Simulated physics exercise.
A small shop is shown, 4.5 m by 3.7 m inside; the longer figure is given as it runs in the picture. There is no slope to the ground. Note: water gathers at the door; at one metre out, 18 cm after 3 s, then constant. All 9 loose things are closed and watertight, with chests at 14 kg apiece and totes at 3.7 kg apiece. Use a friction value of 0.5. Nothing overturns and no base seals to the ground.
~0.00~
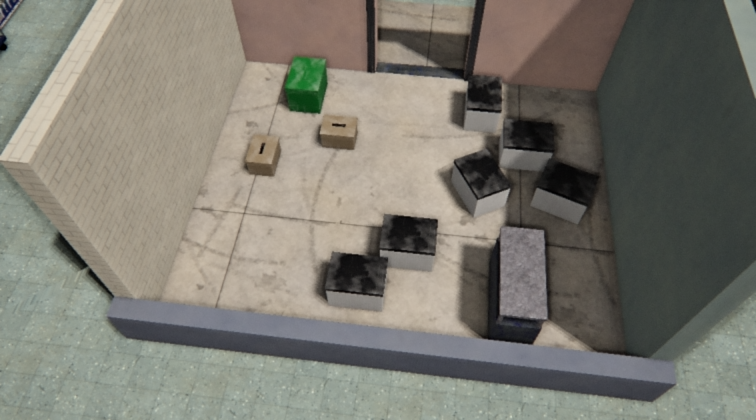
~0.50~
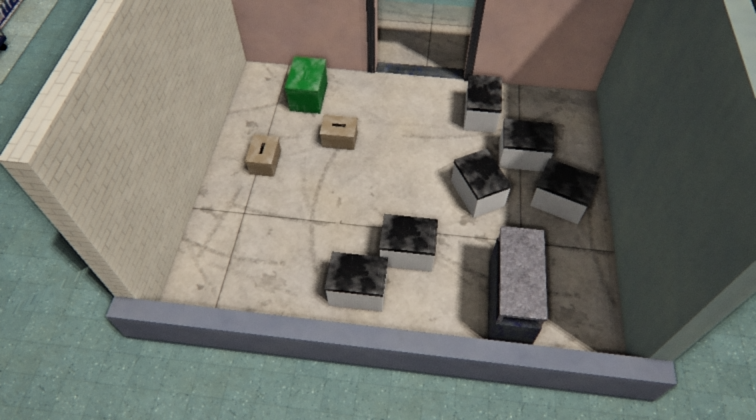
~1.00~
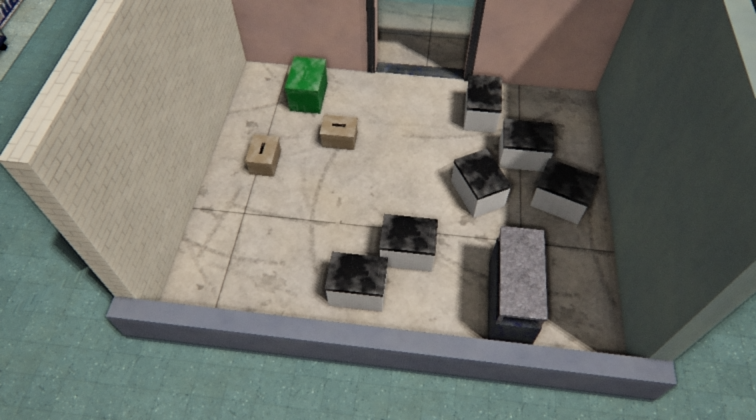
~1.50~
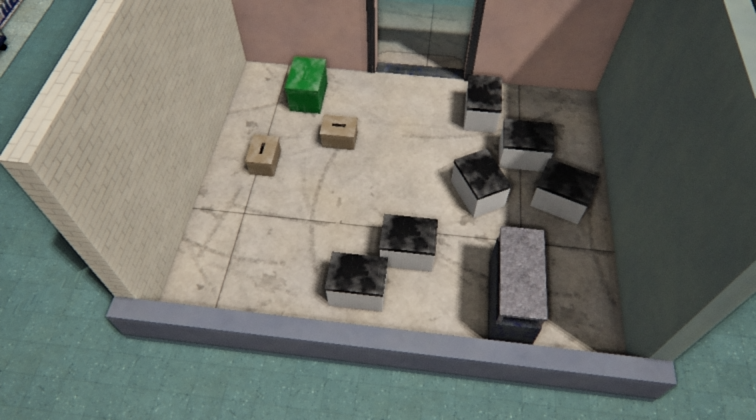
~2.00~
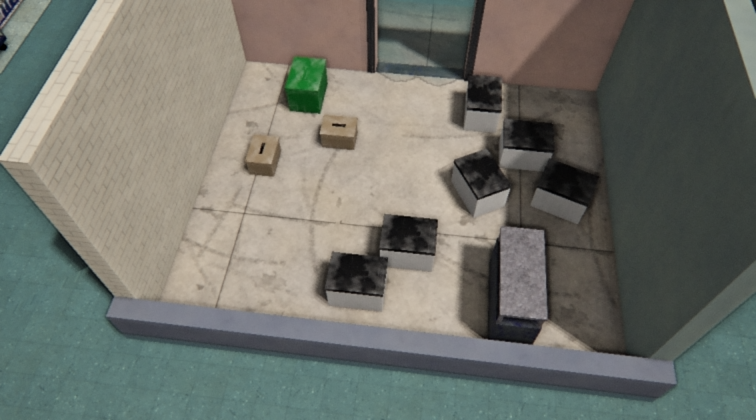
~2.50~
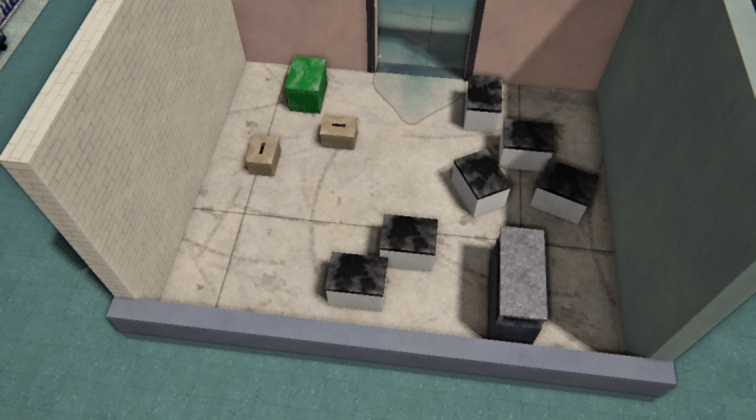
To begin with, a green chest, small tan boxes and dark-topped blocks stand on the dry, pale floor of a small walled shop with a doorway at the back. Water then gathers in the doorway and creeps over the sill, spreading a shallow patch just inside, while every object stays still.
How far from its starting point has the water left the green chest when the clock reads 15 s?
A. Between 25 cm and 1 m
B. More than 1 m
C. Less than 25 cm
The answer is B.
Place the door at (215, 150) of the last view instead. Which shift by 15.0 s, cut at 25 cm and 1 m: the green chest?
Well, the green chest shifts somewhat in that setup.
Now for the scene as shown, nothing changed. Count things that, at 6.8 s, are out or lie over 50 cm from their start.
Result: 2.
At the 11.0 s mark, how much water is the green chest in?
Depth: About 6 cm.
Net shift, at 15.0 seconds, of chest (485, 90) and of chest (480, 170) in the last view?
They've ended up 20 cm and 150 cm away, in that order.
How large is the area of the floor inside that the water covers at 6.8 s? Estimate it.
Roughly 13 m2.
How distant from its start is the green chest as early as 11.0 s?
I'd put it at around 10 cm.
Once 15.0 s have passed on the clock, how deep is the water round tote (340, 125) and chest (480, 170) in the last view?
First roughly 7 cm, second roughly 11 cm.
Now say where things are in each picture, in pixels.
The green chest at (306, 73) rests on the ground; 0.0 m2 under water; 0 of 9 have shifted, in the first frame.
The green chest at (306, 73), on the bottom; water covers 0.0 m2; 0 of 9 have shifted, in the second frame.
The green chest at (306, 73), on the bottom; water covers 0.0 m2; 0 of 9 have shifted, in the third frame.
The green chest at (306, 73), on the bottom; 0.0 m2 under water; 0 of 9 have shifted, in the fourth frame.
The green chest at (306, 73), on the bottom; 0.1 m2 under water; 0 of 9 have shifted, in the fifth frame.
The green chest at (306, 73) rests on the ground; water covers 0.6 m2; 0 of 9 have shifted, in the sixth frame.
After 3.5 s the green chest is near (306, 73), 0.0 m from its start, aground; 0 afloat.
After 6.8 s the green chest is near (306, 73), 0.0 m from its start, aground; 2 afloat.
After 11.0 s the green chest is near (315, 74), 0.1 m from its start, aground; 4 afloat.
After 15.0 s the green chest is near (353, 189), 1.8 m from its start, afloat; 9 afloat.
